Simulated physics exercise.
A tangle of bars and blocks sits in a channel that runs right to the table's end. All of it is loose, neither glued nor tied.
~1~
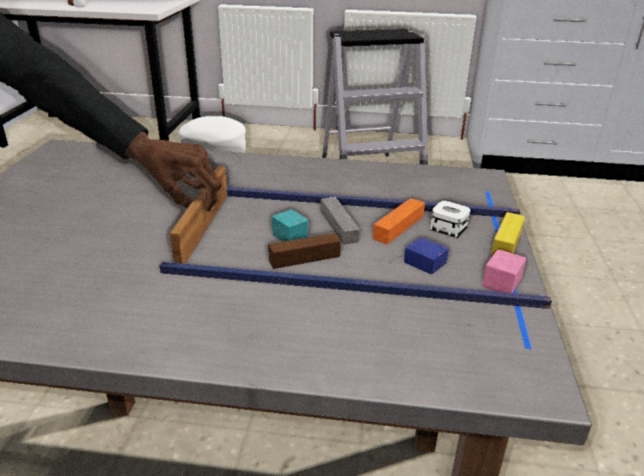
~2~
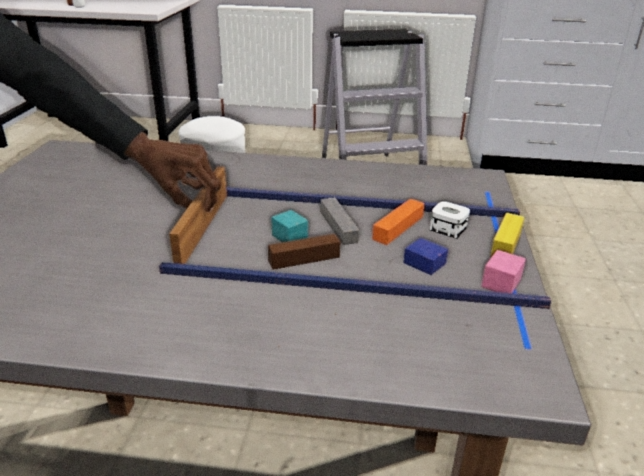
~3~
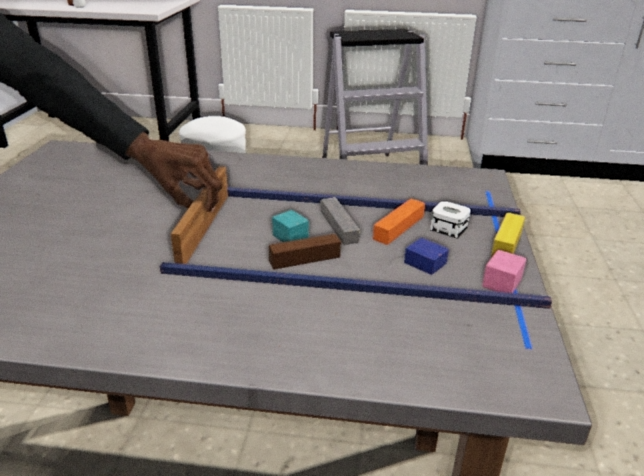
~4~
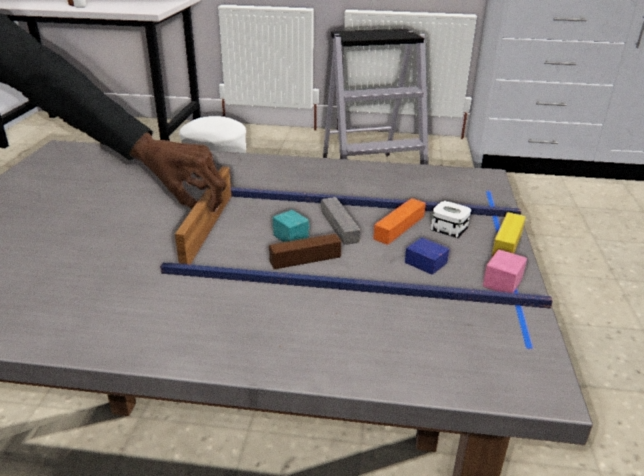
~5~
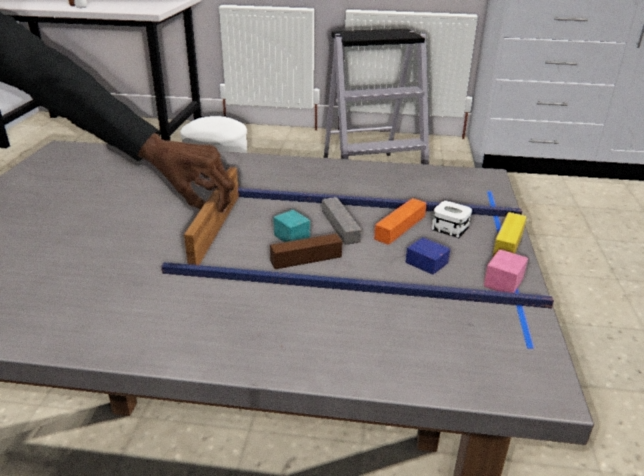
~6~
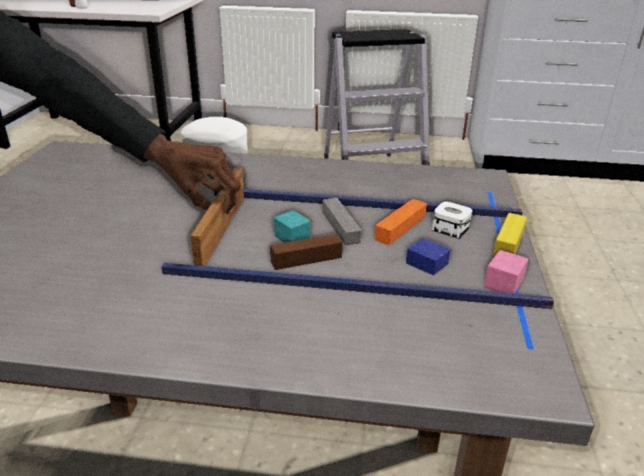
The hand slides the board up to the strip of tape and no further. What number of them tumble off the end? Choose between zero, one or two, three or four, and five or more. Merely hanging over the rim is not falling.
The count is five or more.
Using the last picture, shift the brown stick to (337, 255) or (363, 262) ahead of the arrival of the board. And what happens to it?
First place: It does not drop; second place: It does not drop.
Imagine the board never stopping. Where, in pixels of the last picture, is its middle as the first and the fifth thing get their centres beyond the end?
First around (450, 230), then around (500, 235).
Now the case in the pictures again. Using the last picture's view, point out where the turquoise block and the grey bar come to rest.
In the last picture the turquoise block sits at (523, 253) while the grey bar sits at (527, 237).
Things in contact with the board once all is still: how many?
The count in contact is 3.
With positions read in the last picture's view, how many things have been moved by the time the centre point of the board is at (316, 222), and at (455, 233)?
The count reaches 3 first and 8 second.
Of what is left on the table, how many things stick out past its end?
The answer comes to 2.
A little later, none off yet; yellow stick at rest near (510, 237); pink block at rest near (506, 273); white case at rest near (452, 220).
Next, none off yet; yellow stick at rest near (510, 237); pink block at rest near (506, 273); white case moving near (459, 220).
Later still, none off yet; yellow stick shifted a little near (536, 240); pink block tilted a little near (560, 282); white case shifted well along near (515, 217).
When it is over, the number that fall off is five or more; down, orange bar, blue block, white case, pink block and yellow stick.
